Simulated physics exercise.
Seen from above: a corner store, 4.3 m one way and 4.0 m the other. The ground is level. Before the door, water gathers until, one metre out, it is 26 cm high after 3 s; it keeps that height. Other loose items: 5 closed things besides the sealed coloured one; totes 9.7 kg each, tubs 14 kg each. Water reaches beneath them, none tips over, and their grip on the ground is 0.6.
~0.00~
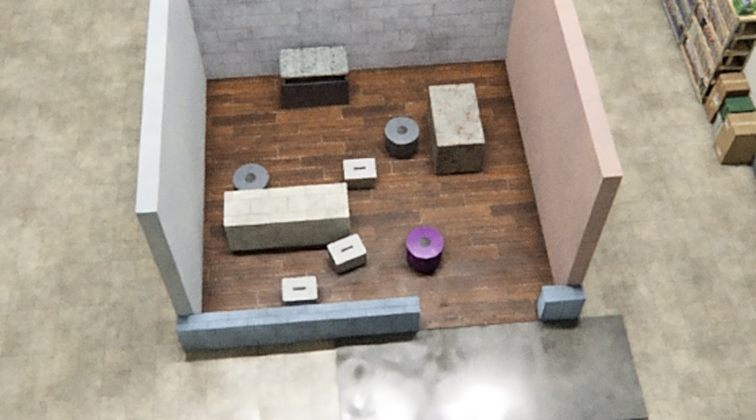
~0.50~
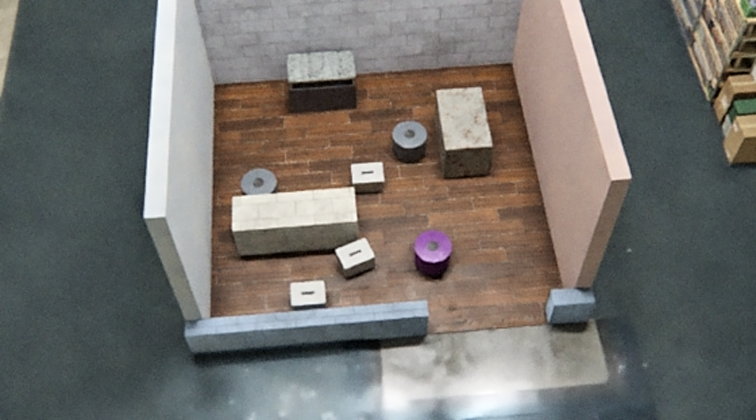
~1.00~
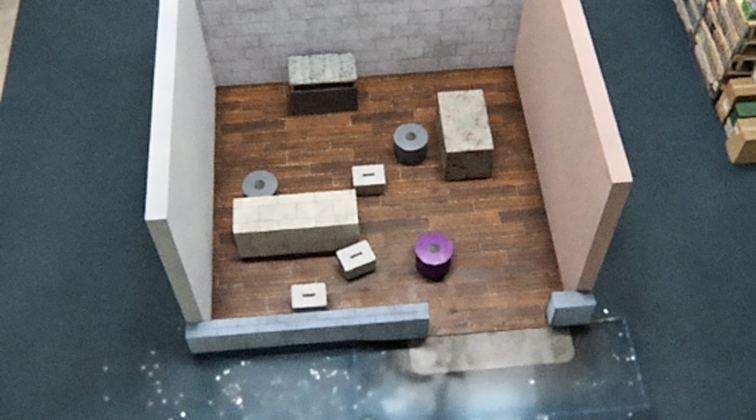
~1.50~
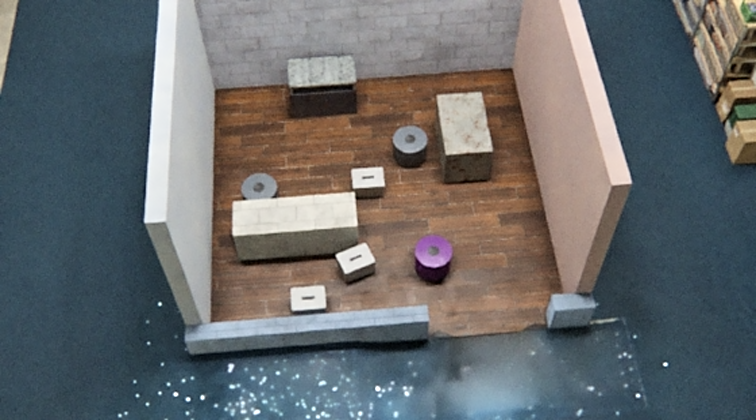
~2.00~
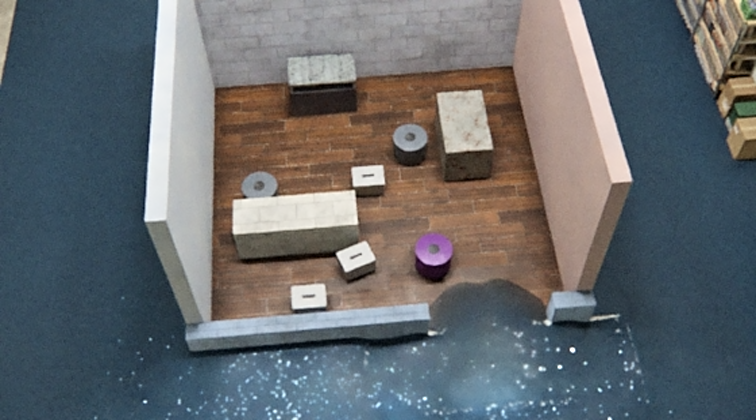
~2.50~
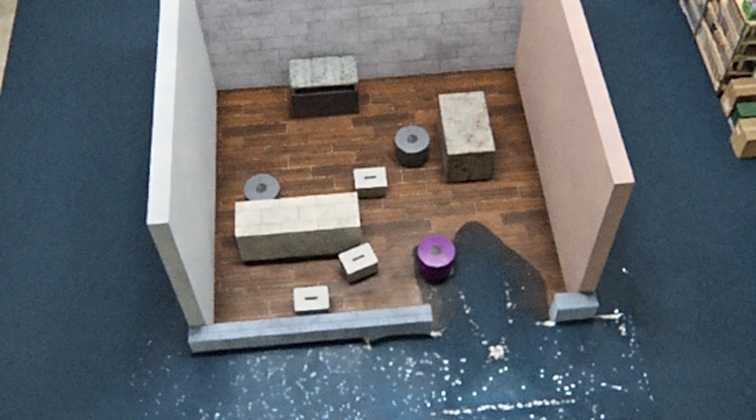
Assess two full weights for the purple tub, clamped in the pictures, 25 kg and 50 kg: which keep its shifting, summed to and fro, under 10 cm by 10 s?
I predict only the heavier option keeps it in place.
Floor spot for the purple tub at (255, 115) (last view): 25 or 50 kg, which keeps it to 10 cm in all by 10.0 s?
Outcome - success with heavier only.
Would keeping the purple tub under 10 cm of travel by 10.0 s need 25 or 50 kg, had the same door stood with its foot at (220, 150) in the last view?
Then only the heavier mass works.
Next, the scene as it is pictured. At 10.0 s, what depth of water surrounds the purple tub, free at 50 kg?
Around 11 cm.
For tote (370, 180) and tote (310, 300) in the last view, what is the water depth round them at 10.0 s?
Around 11 cm and 11 cm.
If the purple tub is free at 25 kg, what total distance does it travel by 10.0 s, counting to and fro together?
Total path: Approx. 100 cm.
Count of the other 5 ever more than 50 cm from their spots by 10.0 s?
3.
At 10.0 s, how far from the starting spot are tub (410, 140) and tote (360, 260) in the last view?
Respectively 20 and 150 centimetres.
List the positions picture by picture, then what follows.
The first picture shows the purple tub at (425, 242), on the bottom; water covers 0.0 m2; 0 of 6 have shifted.
The second picture shows the purple tub at (433, 246) rests on the ground; water covers 0.0 m2; 0 of 6 have shifted.
The third picture shows the purple tub at (434, 249) rests on the ground; 0.0 m2 under water; 0 of 6 have shifted.
The fourth picture shows the purple tub at (434, 251) rests on the ground; water covers 0.0 m2; 0 of 6 have shifted.
The fifth picture shows the purple tub at (434, 249), on the bottom; water covers 0.5 m2; 0 of 6 have shifted.
The sixth picture shows the purple tub at (436, 251) rests on the ground; water covers 1.3 m2; 0 of 6 have shifted.
After 3.5 s the purple tub would be 4 cm from its start with 25 kg and 0 cm from its start with 50 kg; 9 cm of water round it then.
After 4.5 s the purple tub would be 38 cm from its start with 25 kg and 0 cm from its start with 50 kg; 9 cm of water round it then.
After 7.0 s the purple tub would be 53 cm from its start with 25 kg and 0 cm from its start with 50 kg; 11 cm of water round it then.
After 10.0 s the purple tub would be 101 cm from its start with 25 kg and 0 cm from its start with 50 kg; 11 cm of water round it then.
